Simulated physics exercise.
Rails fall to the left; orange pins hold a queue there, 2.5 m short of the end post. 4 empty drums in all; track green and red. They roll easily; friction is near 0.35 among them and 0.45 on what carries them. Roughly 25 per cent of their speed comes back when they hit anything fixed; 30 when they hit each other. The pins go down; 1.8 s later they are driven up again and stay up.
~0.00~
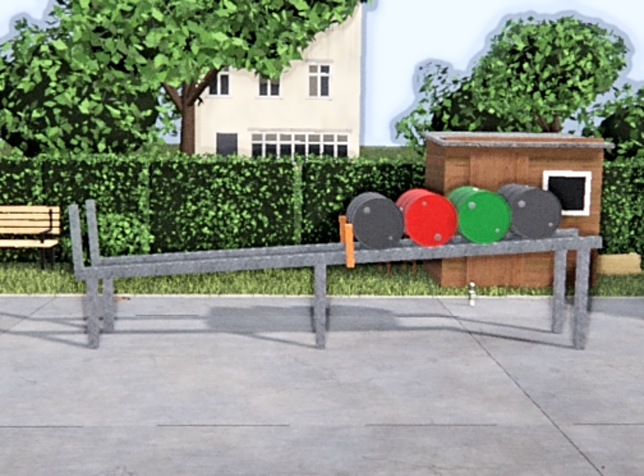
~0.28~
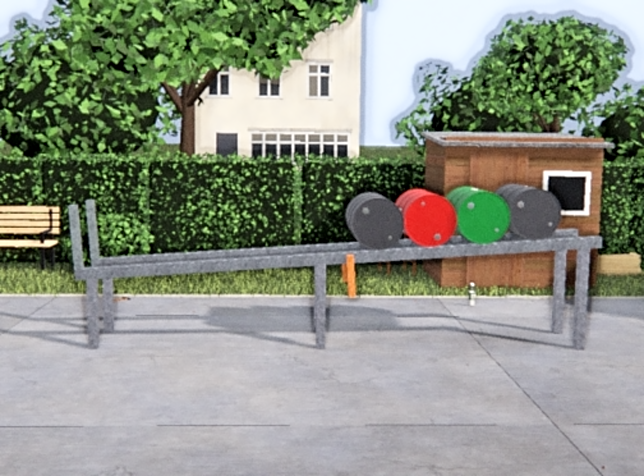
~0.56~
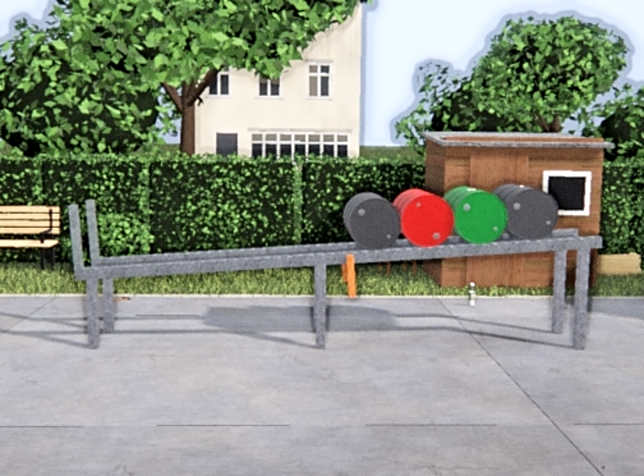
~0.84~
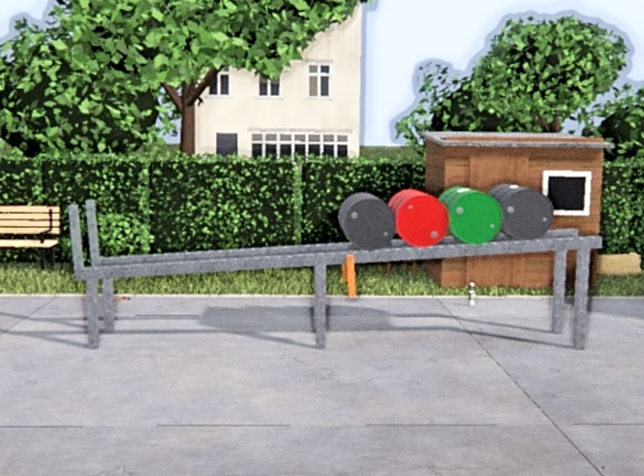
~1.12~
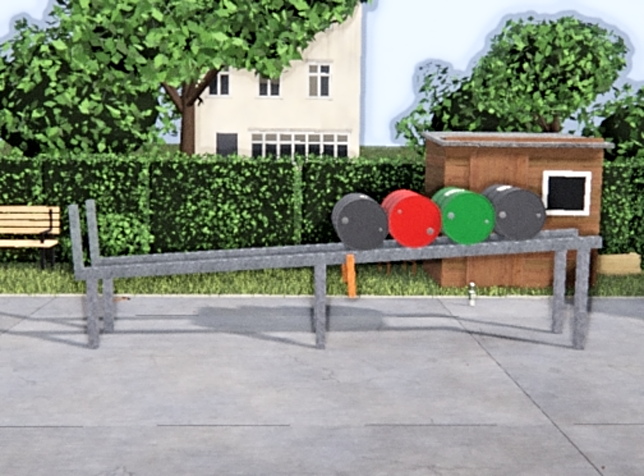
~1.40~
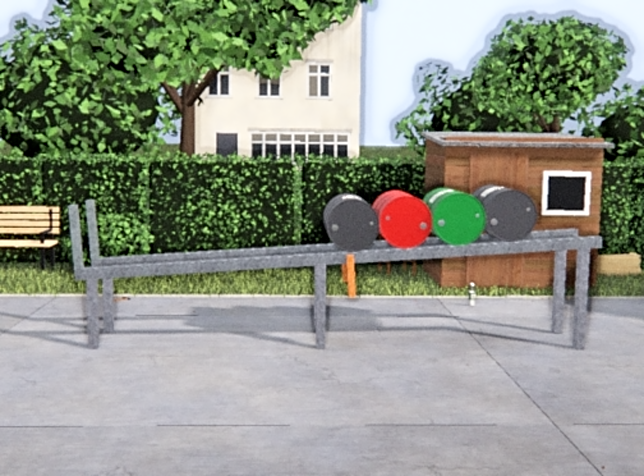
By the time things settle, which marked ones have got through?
At the end, green remains in line, red remains in line.
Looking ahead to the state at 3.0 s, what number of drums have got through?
The tally at that time would be 1.
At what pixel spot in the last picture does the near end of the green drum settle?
It comes to rest at about (432, 221).
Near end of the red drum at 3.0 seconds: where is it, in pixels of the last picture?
I'd point to somewhere near (379, 224).
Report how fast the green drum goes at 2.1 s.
Roughly 0.1 m/s.
By 2.1 s, green is on the rails, 75 cm above the pins; red is on the rails, 30 cm above the pins; 1 through so far.
By 3.0 s, green is on the rails, 75 cm above the pins; red is on the rails, 25 cm above the pins; 1 through so far.
Finally (4.0 s), green is on the rails, 75 cm above the pins; red is on the rails, 25 cm above the pins; 1 through so far.
